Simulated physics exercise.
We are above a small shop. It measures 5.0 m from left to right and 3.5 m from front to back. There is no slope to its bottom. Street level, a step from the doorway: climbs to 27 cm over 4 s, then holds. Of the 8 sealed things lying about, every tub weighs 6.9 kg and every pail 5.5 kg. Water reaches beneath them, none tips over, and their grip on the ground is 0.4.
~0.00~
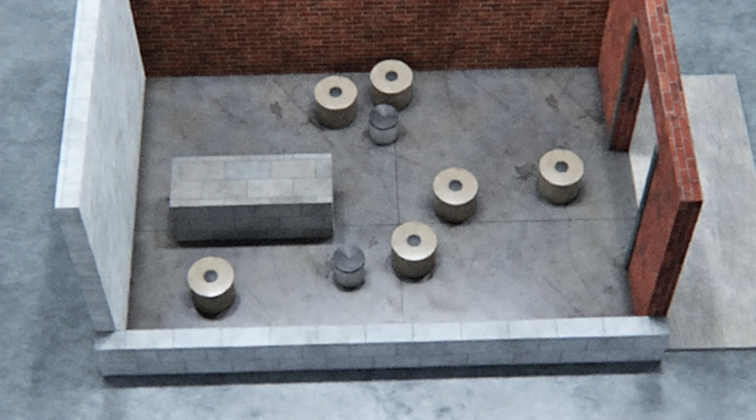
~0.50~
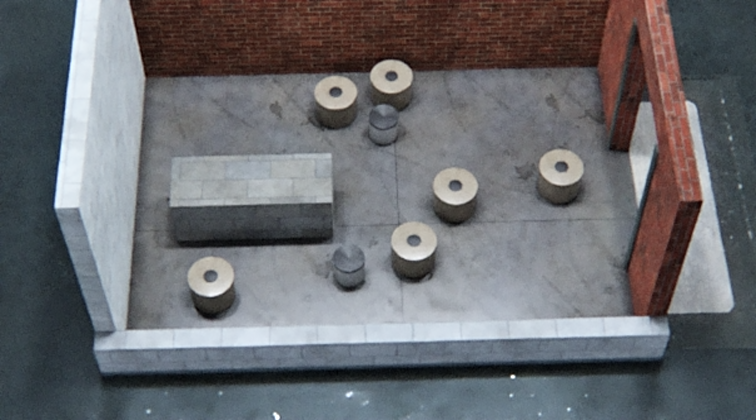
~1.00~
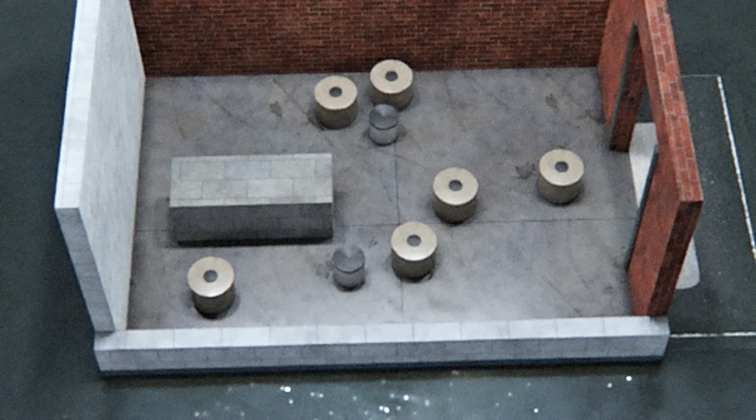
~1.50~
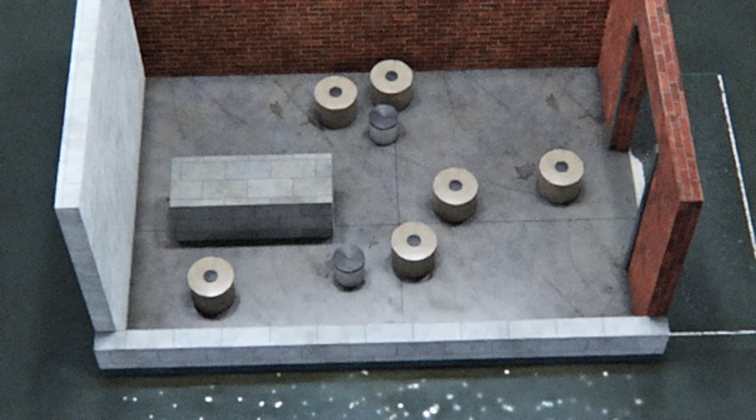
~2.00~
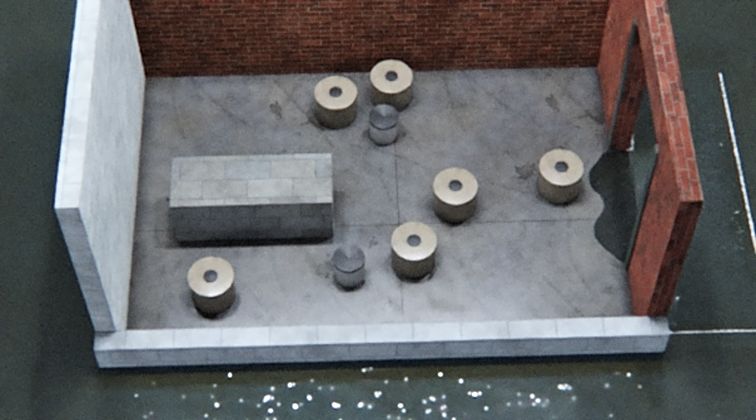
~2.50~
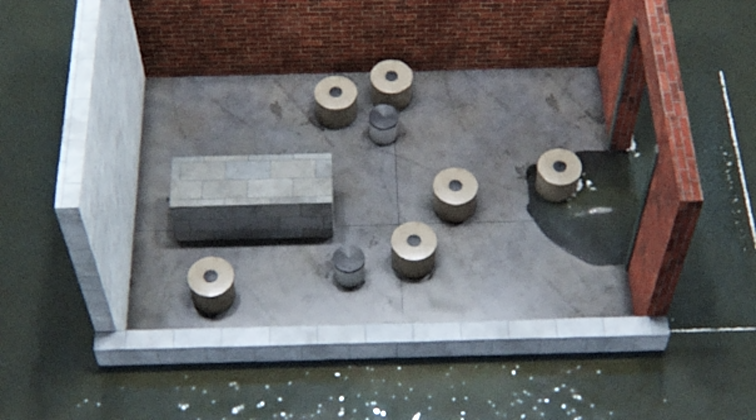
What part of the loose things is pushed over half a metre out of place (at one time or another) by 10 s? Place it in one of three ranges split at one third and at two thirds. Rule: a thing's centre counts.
Range: The top, two thirds or more.
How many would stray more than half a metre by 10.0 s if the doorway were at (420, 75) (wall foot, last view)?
That would give 8.
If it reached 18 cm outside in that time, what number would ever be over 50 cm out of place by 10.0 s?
Under that setup the answer is 8.
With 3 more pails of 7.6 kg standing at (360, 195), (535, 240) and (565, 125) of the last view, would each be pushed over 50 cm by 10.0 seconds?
One by one, in that order: Above it, above it, below it.
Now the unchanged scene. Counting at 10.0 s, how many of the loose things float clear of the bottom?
By my count, 8.
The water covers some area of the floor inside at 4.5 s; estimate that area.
That flooded area is roughly 8.5 m2.
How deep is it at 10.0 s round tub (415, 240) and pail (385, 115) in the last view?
Some 18 cm at the first, some 18 cm at the second.
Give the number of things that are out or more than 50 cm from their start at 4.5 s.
2.
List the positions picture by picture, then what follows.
The first picture shows a tub at (562, 167), on the bottom; a tub at (456, 186), on the bottom; water covers 0.0 m2; 0 of 8 have shifted.
The second picture shows a tub at (562, 167), on the bottom; a tub at (456, 186), on the bottom; water covers 0.0 m2; 0 of 8 have shifted.
The third picture shows a tub at (562, 167), on the bottom; a tub at (456, 186) rests on the ground; water covers 0.0 m2; 0 of 8 have shifted.
The fourth picture shows a tub at (562, 167), on the bottom; a tub at (456, 186) rests on the ground; 0.0 m2 under water; 0 of 8 have shifted.
The fifth picture shows a tub at (562, 167), on the bottom; a tub at (456, 186) rests on the ground; water covers 0.2 m2; 0 of 8 have shifted.
The sixth picture shows a tub at (560, 167), on the bottom; a tub at (456, 186) rests on the ground; water covers 0.8 m2; 0 of 8 have shifted.
After 3.5 s 1 of 8 are over 50 cm from their spots; 0 afloat.
After 4.5 s 2 of 8 are over 50 cm from their spots; 0 afloat.
After 7.0 s 8 of 8 are over 50 cm from their spots; 6 afloat.
After 10.0 s 8 of 8 are over 50 cm from their spots, and 8 have been at some point; 8 afloat.
